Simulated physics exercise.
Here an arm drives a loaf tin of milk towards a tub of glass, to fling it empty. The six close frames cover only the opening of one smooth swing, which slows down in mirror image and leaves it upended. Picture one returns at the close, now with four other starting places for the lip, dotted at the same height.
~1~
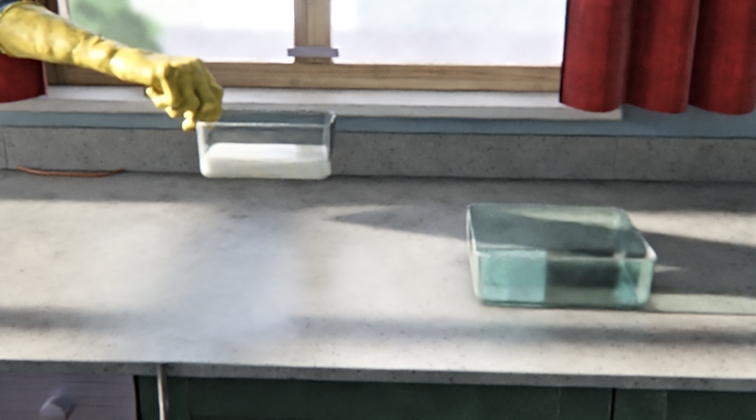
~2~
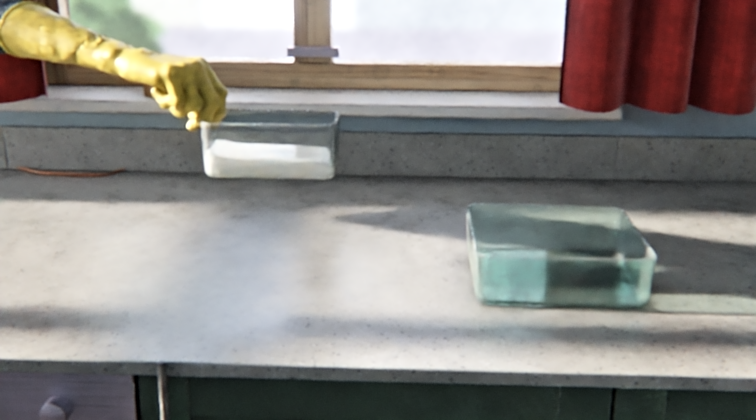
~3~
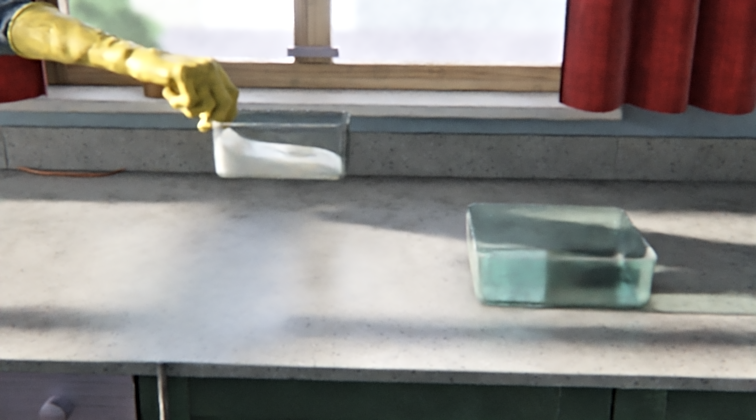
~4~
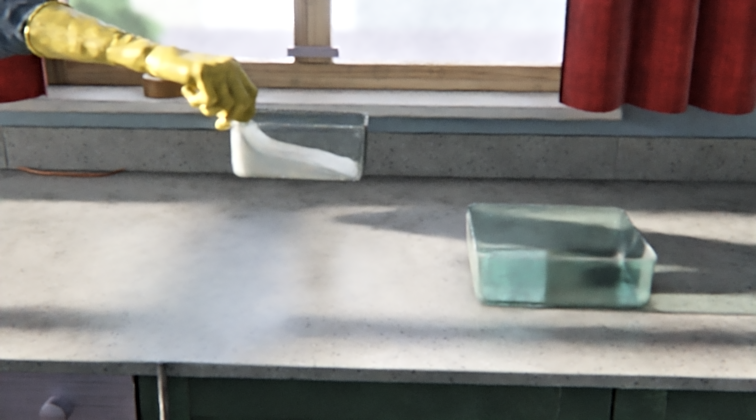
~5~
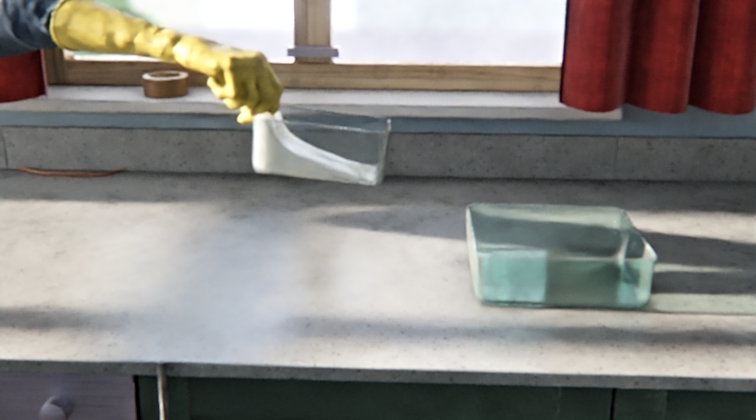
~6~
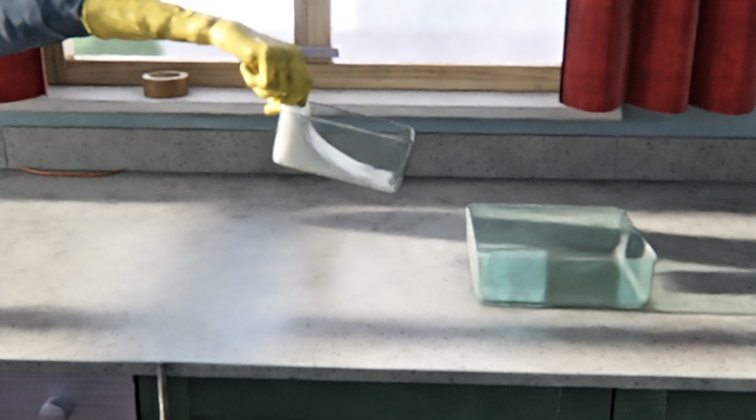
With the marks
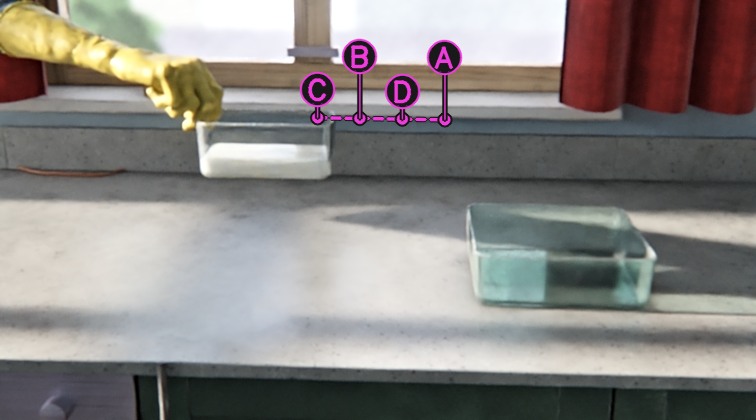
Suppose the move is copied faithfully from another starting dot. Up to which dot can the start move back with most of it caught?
Dot B just does it.
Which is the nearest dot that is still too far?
C.
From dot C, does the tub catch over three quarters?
No, it does not.
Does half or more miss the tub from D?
No.
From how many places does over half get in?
Three of the four.
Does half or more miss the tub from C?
Yes, that goes wrong.
In magenta, A at (444, 119); B at (359, 118); C at (317, 117); D at (402, 119).
For dot A, about 81 % lands in the tub, 3 % falls short and 16 % goes beside or beyond.
For dot B, about 72 % lands in the tub, 21 % falls short and 6 % goes beside or beyond.
For dot C, about 24 % lands in the tub, 69 % falls short and 6 % goes beside or beyond.
For dot D, about 87 % lands in the tub, 2 % falls short and 11 % goes beside or beyond.
